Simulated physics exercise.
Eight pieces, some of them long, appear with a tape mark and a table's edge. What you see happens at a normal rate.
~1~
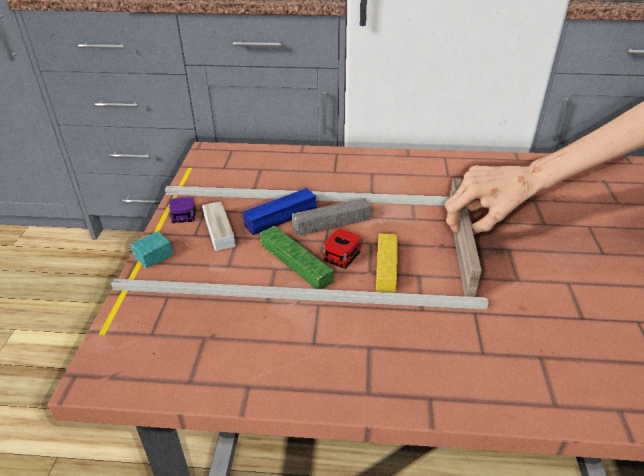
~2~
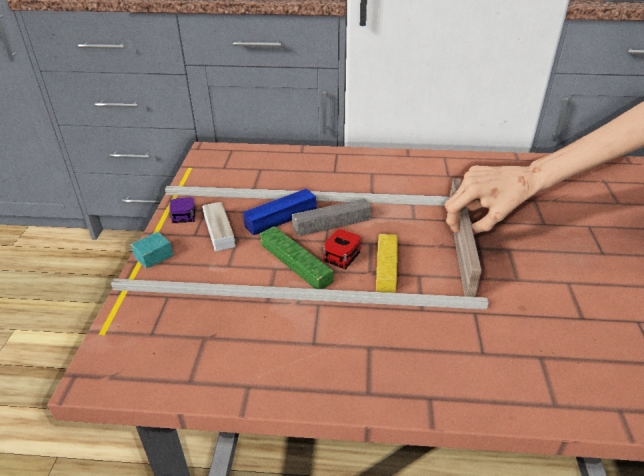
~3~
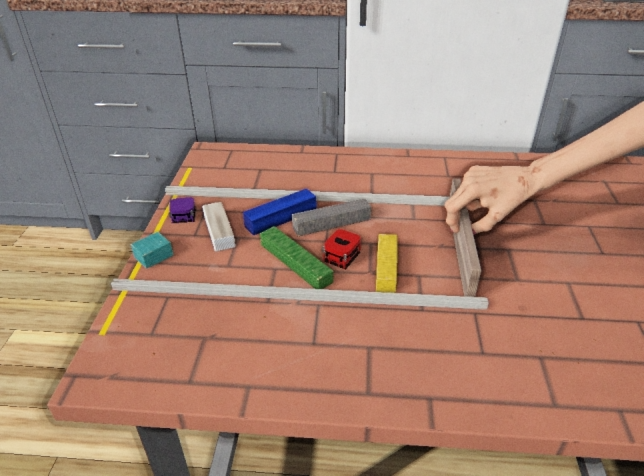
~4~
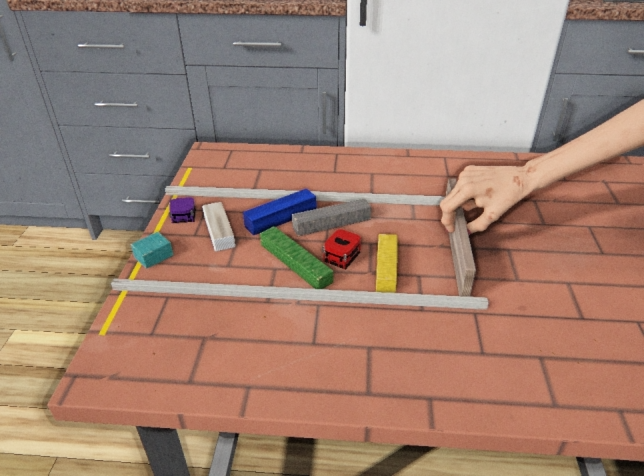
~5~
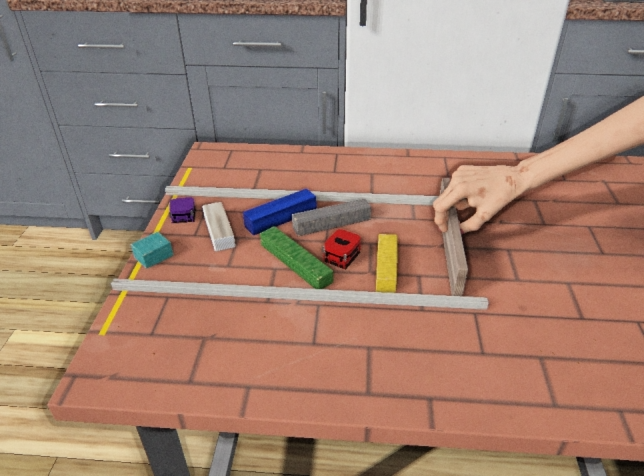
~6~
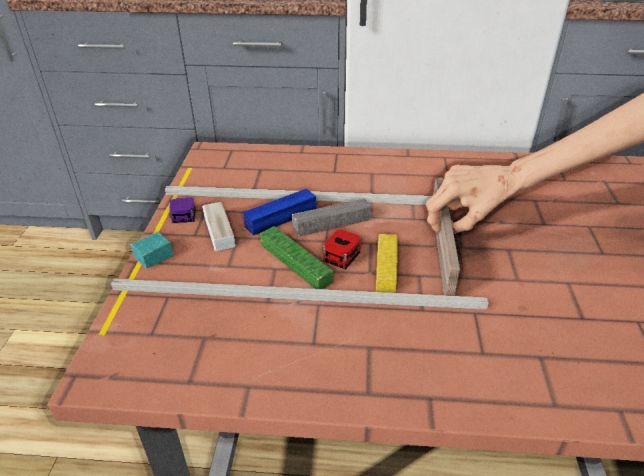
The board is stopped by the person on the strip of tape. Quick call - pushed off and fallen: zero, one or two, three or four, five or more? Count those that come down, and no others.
Call: Five or more.
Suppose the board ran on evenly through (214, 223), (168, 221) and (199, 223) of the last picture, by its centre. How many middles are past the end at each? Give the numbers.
Counts per position: 3 / 7 / 3.
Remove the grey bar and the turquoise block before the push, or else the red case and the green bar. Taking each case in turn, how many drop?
Counts - first: 5; second: 5.
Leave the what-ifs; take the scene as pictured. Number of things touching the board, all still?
That would be 1 of them.
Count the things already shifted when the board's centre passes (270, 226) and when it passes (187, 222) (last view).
7 by the first point, 8 by the second.
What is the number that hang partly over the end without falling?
Tally: 1.
Early on, none off yet; turquoise block at rest near (152, 250); purple case at rest near (183, 211); white stick moving near (214, 226).
Finally, the number that fall off is five or more; lost, red case, grey bar, green bar, blue stick, white stick, purple case and turquoise block.
